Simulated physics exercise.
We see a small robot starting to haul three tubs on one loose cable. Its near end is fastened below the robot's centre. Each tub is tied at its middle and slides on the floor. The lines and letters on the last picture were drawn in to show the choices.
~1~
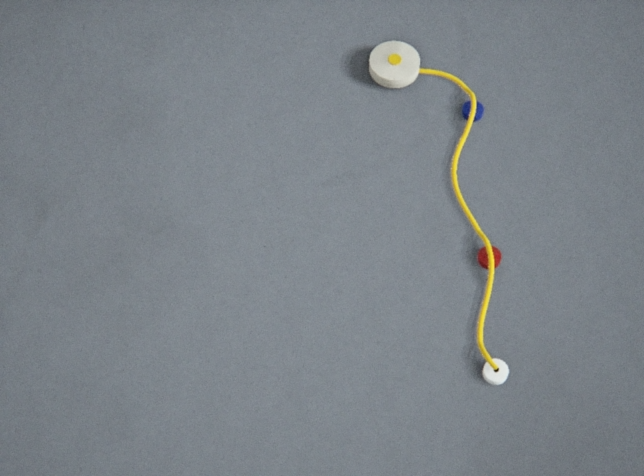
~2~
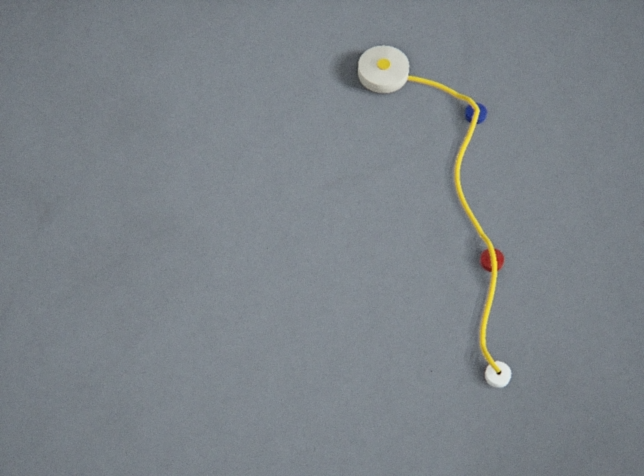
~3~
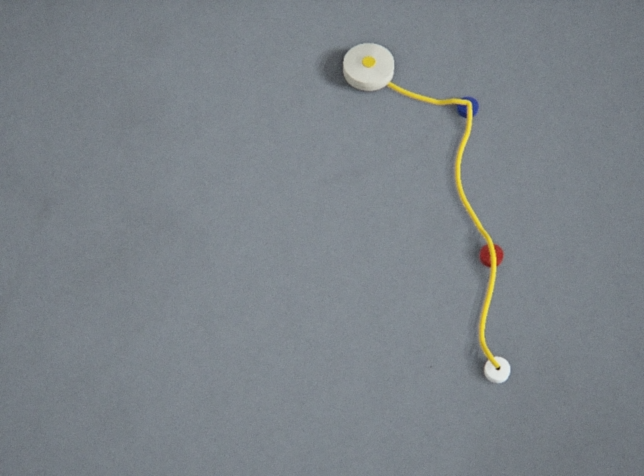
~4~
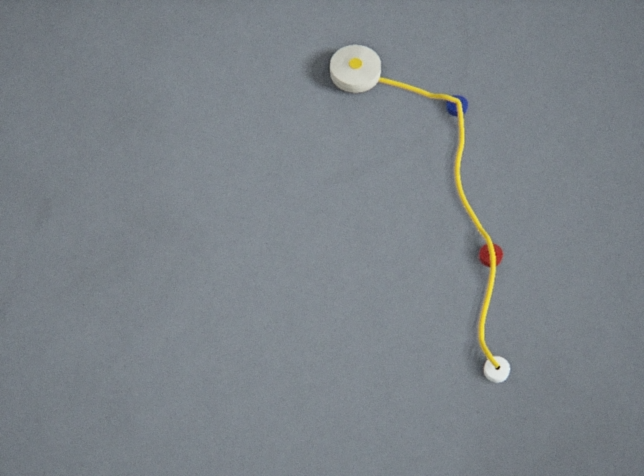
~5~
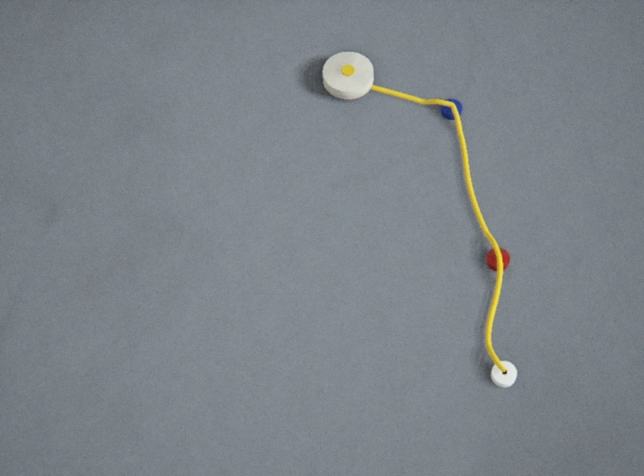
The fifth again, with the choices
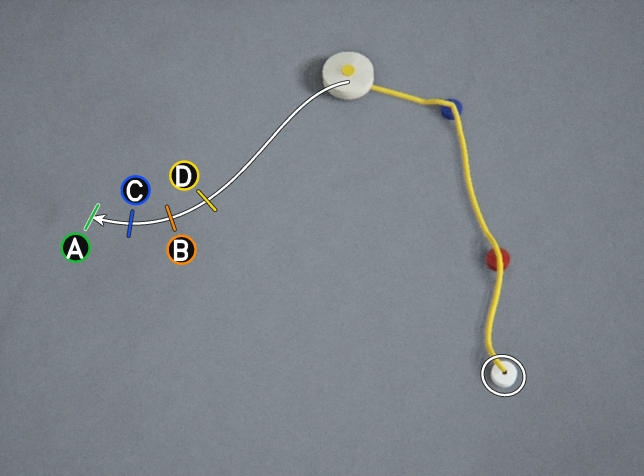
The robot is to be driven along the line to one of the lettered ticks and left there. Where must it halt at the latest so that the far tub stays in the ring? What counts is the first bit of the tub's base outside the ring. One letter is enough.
Up to mark C.
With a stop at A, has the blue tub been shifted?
Yes.
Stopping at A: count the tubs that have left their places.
Three.
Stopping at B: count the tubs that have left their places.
Two.
On the copy, A at (92, 217); B at (171, 218); C at (131, 224); D at (207, 201); the ring at (503, 375); the route from (348, 82) via (236, 177) to (92, 217).
On C. First, robot (276, 127); white tub (504, 374); red tub (498, 259); blue tub (387, 131).
Then, robot (211, 192); white tub (504, 374); red tub (494, 257); blue tub (326, 182).
Finally, robot (129, 219); white tub (503, 372); red tub (429, 269); blue tub (246, 225); the ringed tub at the far end is still in its ring.
By contrast, A drags the last tub to (490, 357); B is safe but short; D is safe but short.
